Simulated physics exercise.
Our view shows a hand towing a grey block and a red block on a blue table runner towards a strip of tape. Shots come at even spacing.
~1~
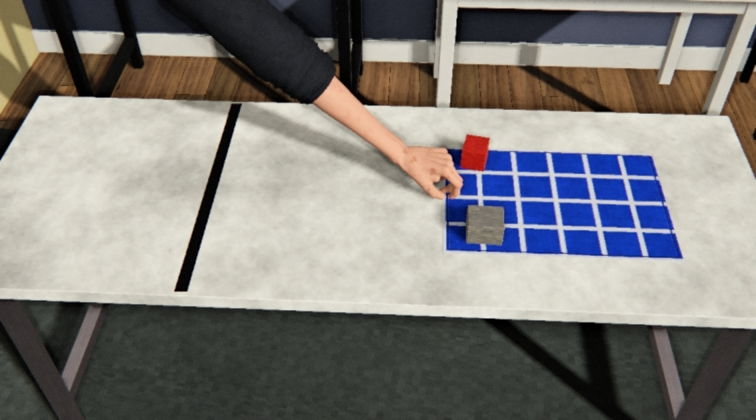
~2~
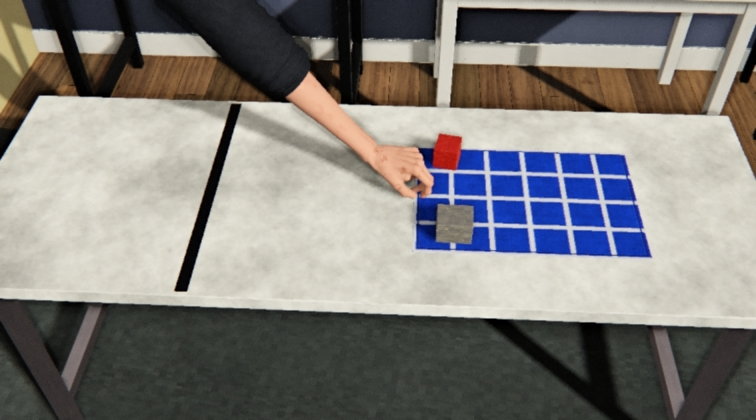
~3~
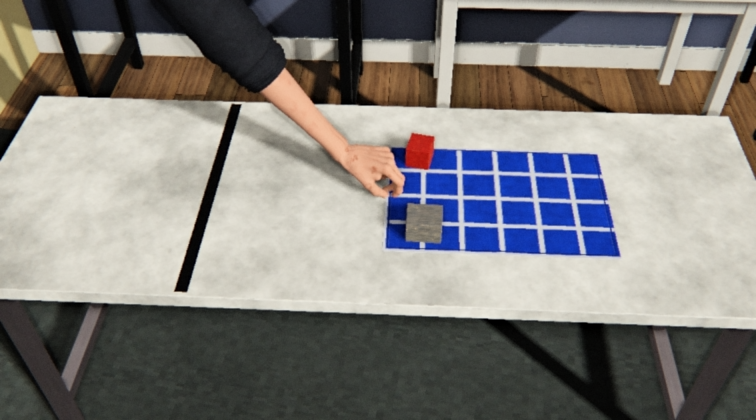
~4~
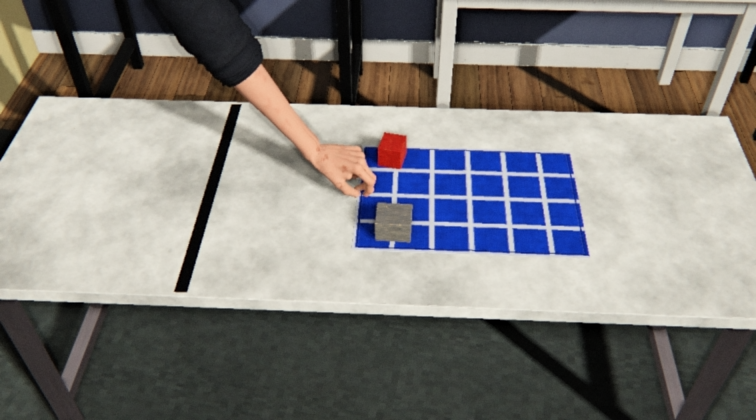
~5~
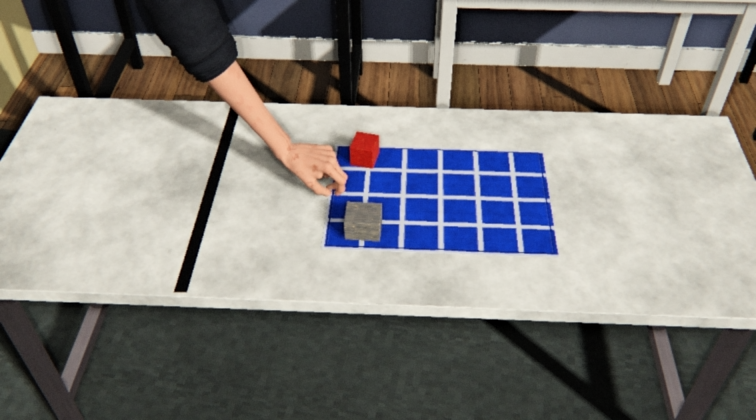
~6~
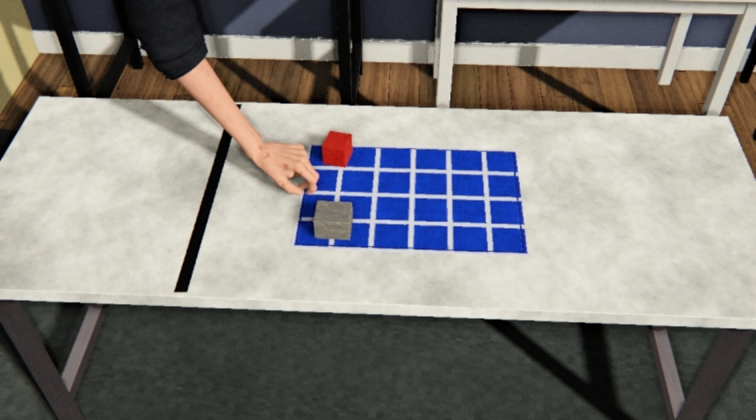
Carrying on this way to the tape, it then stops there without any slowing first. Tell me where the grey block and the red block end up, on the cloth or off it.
The grey block ends up off the cloth; the red block ends up off the cloth.
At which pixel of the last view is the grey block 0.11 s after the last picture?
Near (268, 218).
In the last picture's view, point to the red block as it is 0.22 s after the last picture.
(224, 146).
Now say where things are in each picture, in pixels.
The first frame shows table runner end (443, 253); grey block (486, 216); red block (476, 144); tape (186, 272).
The second frame shows table runner end (413, 252), far hem (653, 261); red block (448, 143).
The third frame shows table runner end (382, 251); grey block (425, 214).
The fourth frame shows table runner end (351, 250), far hem (590, 259); red block (392, 142).
The fifth frame shows table runner end (321, 249); grey block (363, 213).
The sixth frame shows table runner end (291, 248), far hem (528, 257); grey block (333, 211); red block (337, 140); tape (186, 273).
Then, 0.11 s after the last picture, hem short of the tape; grey block on the cloth near (268, 218); red block on the cloth near (278, 147).
Then, 0.22 s after the last picture, hem at the tape; grey block on the cloth near (208, 216); red block ahead of the hem near (223, 146).
At rest, hem at the tape; grey block ahead of the hem near (129, 215); red block ahead of the hem near (146, 144). The grey block slides clear of the cloth and the red block leaves the cloth.
